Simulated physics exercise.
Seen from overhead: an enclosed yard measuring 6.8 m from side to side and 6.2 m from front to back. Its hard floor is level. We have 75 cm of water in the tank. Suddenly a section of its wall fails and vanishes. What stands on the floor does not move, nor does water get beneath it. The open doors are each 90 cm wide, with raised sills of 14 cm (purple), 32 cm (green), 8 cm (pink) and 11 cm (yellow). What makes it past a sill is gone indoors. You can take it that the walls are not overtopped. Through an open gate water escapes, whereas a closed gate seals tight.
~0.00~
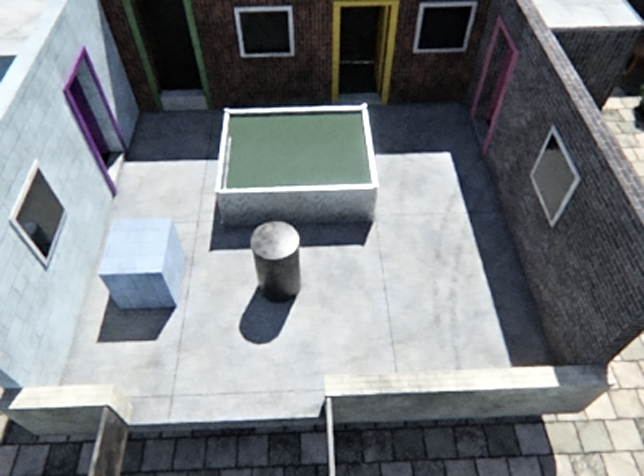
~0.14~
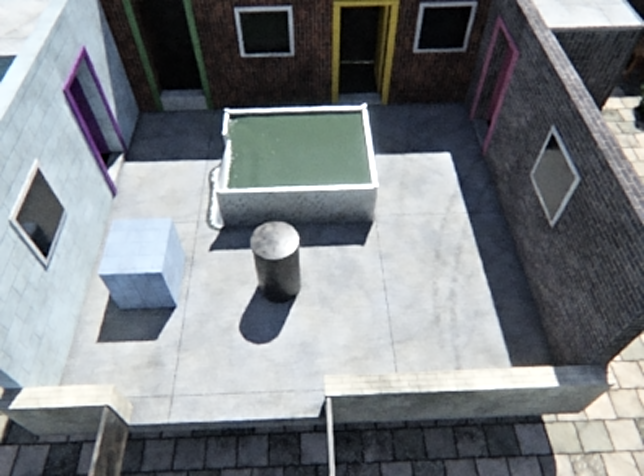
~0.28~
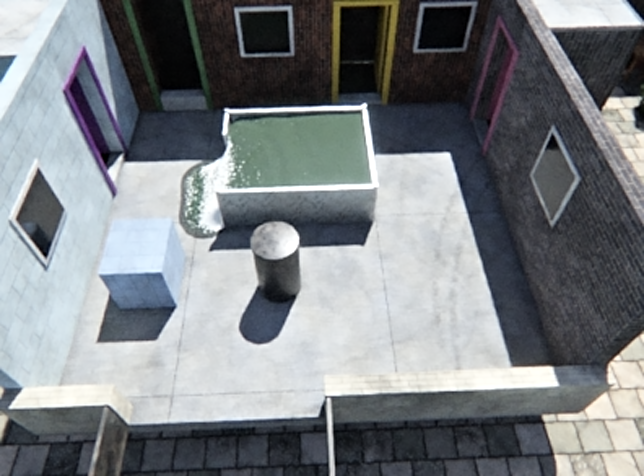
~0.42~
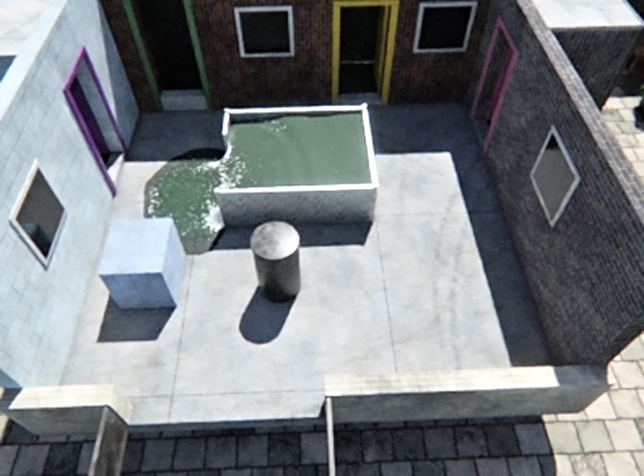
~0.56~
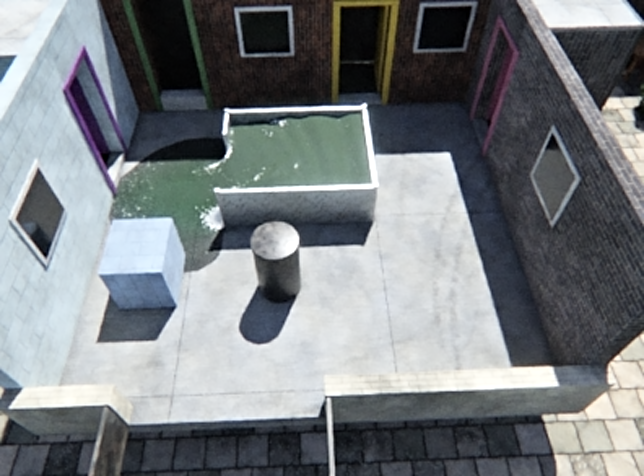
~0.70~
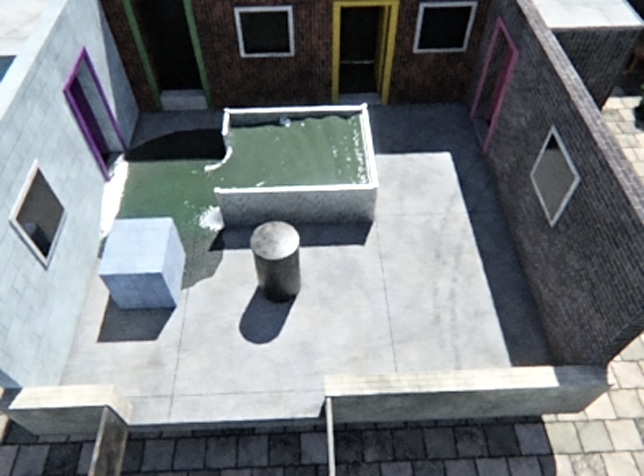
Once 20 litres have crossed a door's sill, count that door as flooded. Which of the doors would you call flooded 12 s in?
I would call the purple door flooded; I would call the green door not flooded; I would call the pink door flooded; I would call the yellow door not flooded.
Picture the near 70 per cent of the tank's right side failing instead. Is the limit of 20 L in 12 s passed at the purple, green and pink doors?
Log - purple: Threshold not reached, green: Threshold not reached, pink: Threshold topped.
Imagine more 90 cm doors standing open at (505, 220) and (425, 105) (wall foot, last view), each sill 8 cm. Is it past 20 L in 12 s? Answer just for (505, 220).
Well, for that spot the inflow stays beneath the mark.
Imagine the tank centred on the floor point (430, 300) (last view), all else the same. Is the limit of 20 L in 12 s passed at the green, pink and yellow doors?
Checking each door against the limit: Green does not exceed it, pink does not exceed it, yellow does not exceed it.
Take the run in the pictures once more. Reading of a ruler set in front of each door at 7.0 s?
Depths: Purple door 13 cm, green door 15 cm, pink door 14 cm, yellow door 9 cm.
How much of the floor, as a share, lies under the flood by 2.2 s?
Around 25 per cent.
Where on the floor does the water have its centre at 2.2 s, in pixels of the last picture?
I'd say somewhere around (226, 198).
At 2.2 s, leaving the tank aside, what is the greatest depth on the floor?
Depth: Approx. 43 cm.
After 1.4 s water covers 20 % of the floor and is deepest (49 cm) near (112, 243); purple door 36 cm at the sill, 68 L in, green door 2 cm at the sill, 0 L in, pink door not reached, yellow door not reached.
After 2.2 s water covers 25 % of the floor and is deepest (43 cm) near (119, 218); purple door 37 cm at the sill, 186 L in, green door 17 cm at the sill, 0 L in, pink door not reached, yellow door not reached.
After 3.5 s water covers 45 % of the floor and is deepest (34 cm) near (140, 112); purple door 25 cm at the sill, 308 L in, green door 23 cm at the sill, 0 L in, pink door not reached, yellow door not reached.
After 7.0 s water covers 95 % of the floor and is deepest (20 cm) near (445, 103); purple door 13 cm at the sill, 363 L in, green door 15 cm at the sill, 0 L in, pink door 14 cm at the sill, 30 L in, yellow door 9 cm at the sill, 0 L in.
After 12.0 s water covers 100 % of the floor and is deepest (12 cm) near (384, 395); purple door 7 cm at the sill, 363 L in, green door 8 cm at the sill, 0 L in, pink door 11 cm at the sill, 86 L in, yellow door 5 cm at the sill, 0 L in.
